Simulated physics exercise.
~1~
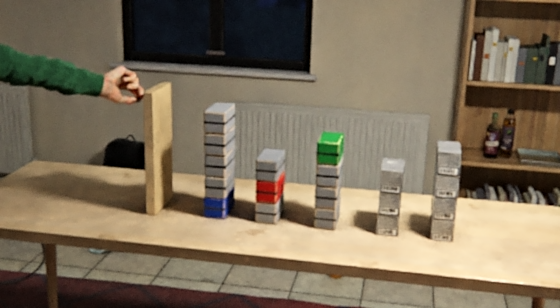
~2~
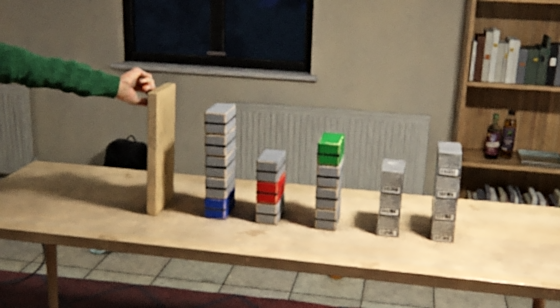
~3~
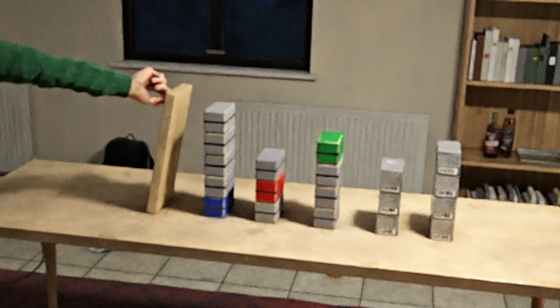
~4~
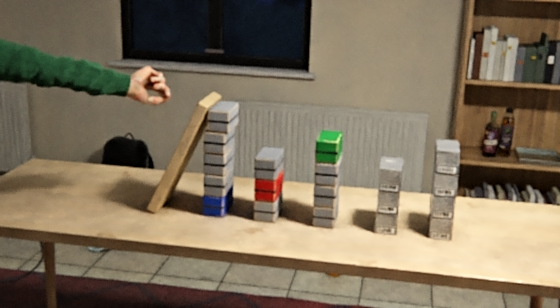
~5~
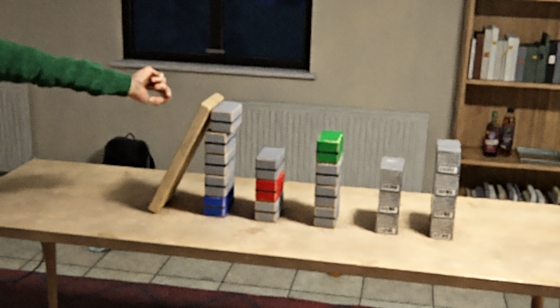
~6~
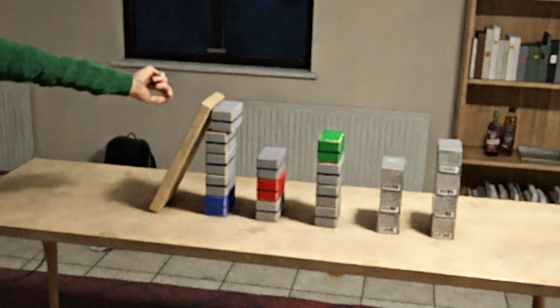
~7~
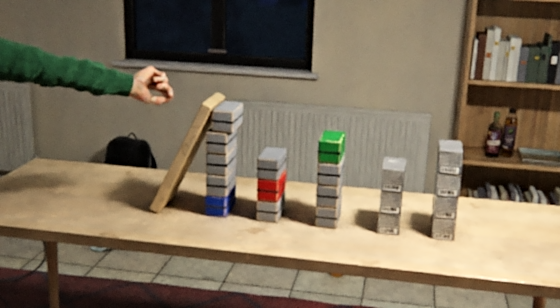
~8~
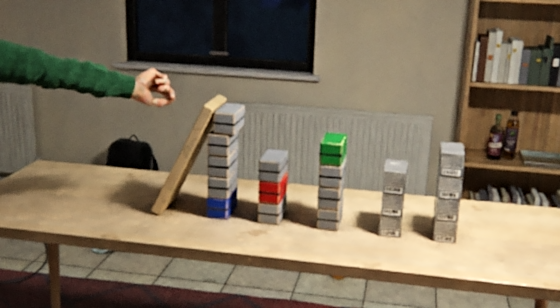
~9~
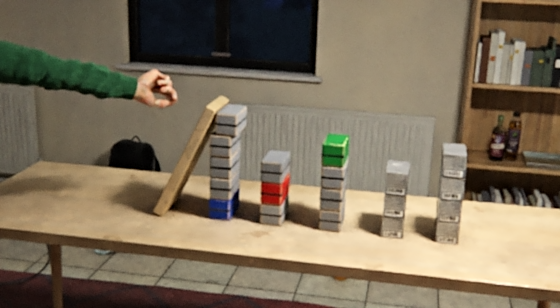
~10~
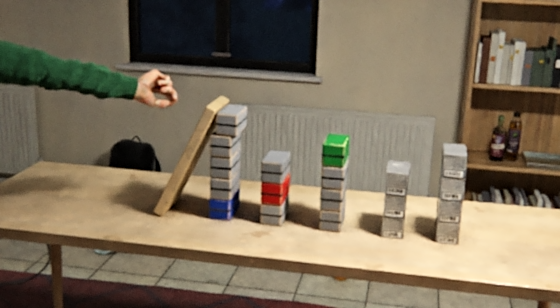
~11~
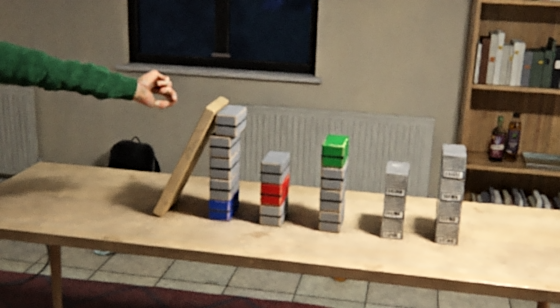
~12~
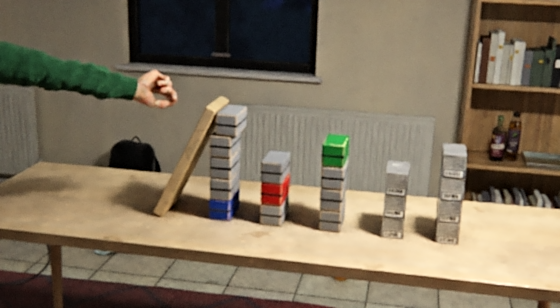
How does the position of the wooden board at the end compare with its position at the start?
At the start the board stands upright on the table. At the end it leans to the right against the first stack.
